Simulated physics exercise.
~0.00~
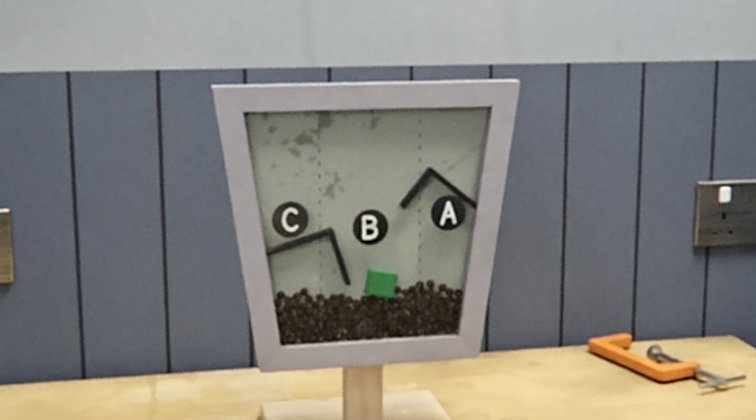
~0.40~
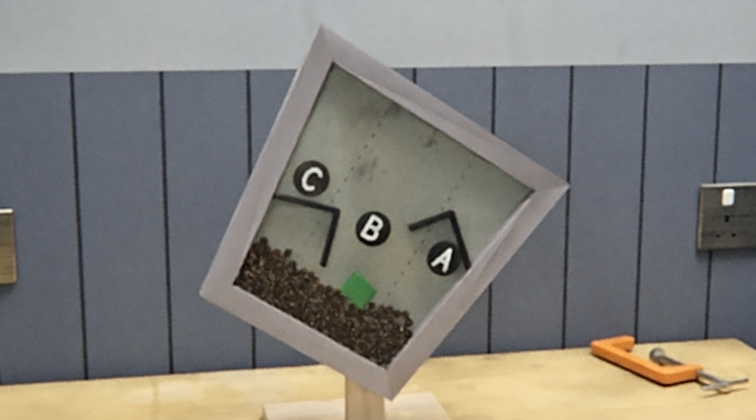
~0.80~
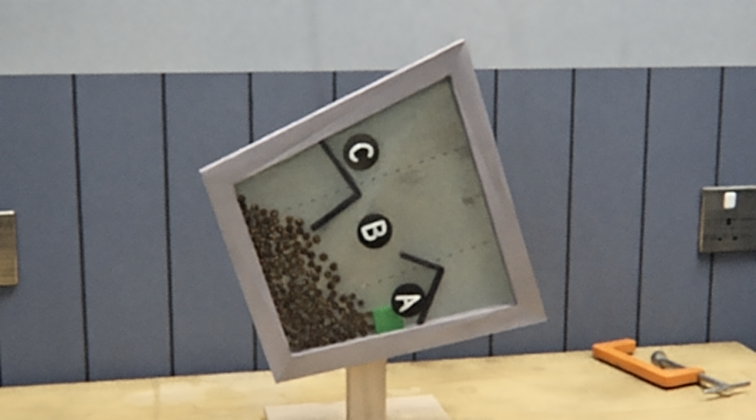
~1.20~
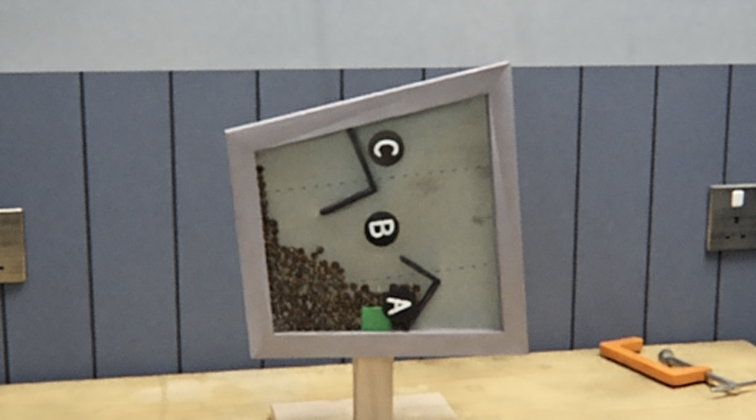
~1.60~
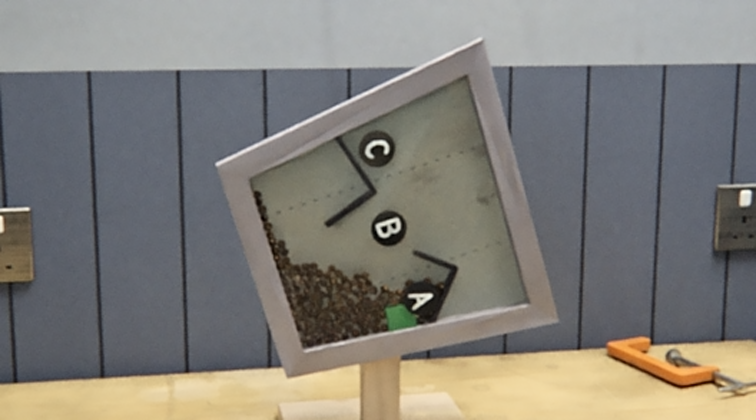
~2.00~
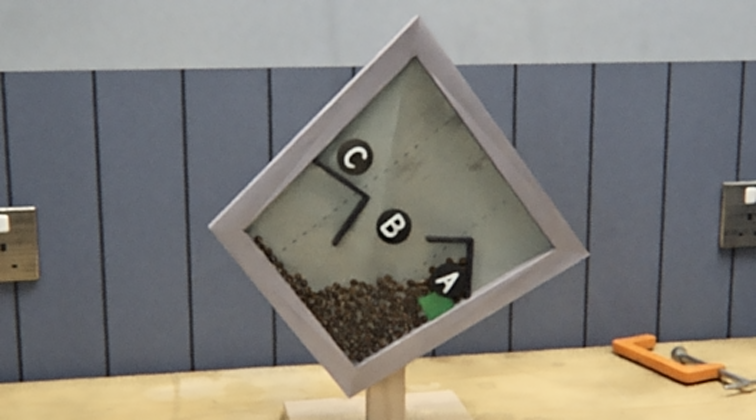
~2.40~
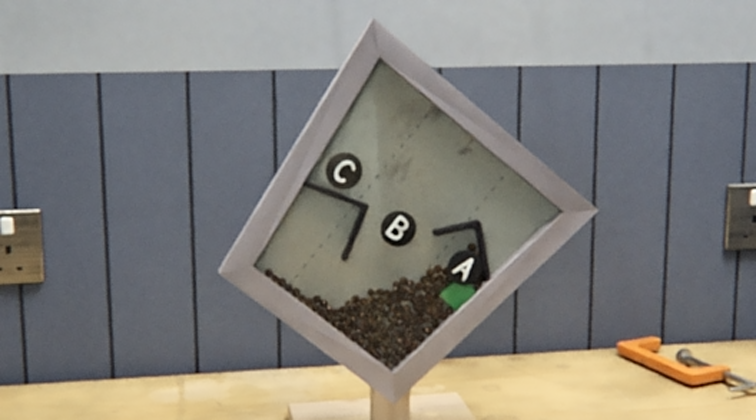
A shallow, grey-framed box holding dark round pills and a green block stands upright on a wooden support on a workbench, seen from the front against blue-grey panelling, with an orange clamp at right. Inside, black bent bars and the letters C, B and A run left to right. The box turns clockwise nearly a quarter turn, and the pills heap up at the lower left while the block ends up beside A near the bottom. It then swings partway back, and the pills spread rightward along the lower corner. Finally the box stands tilted, with the block at A among the pills.
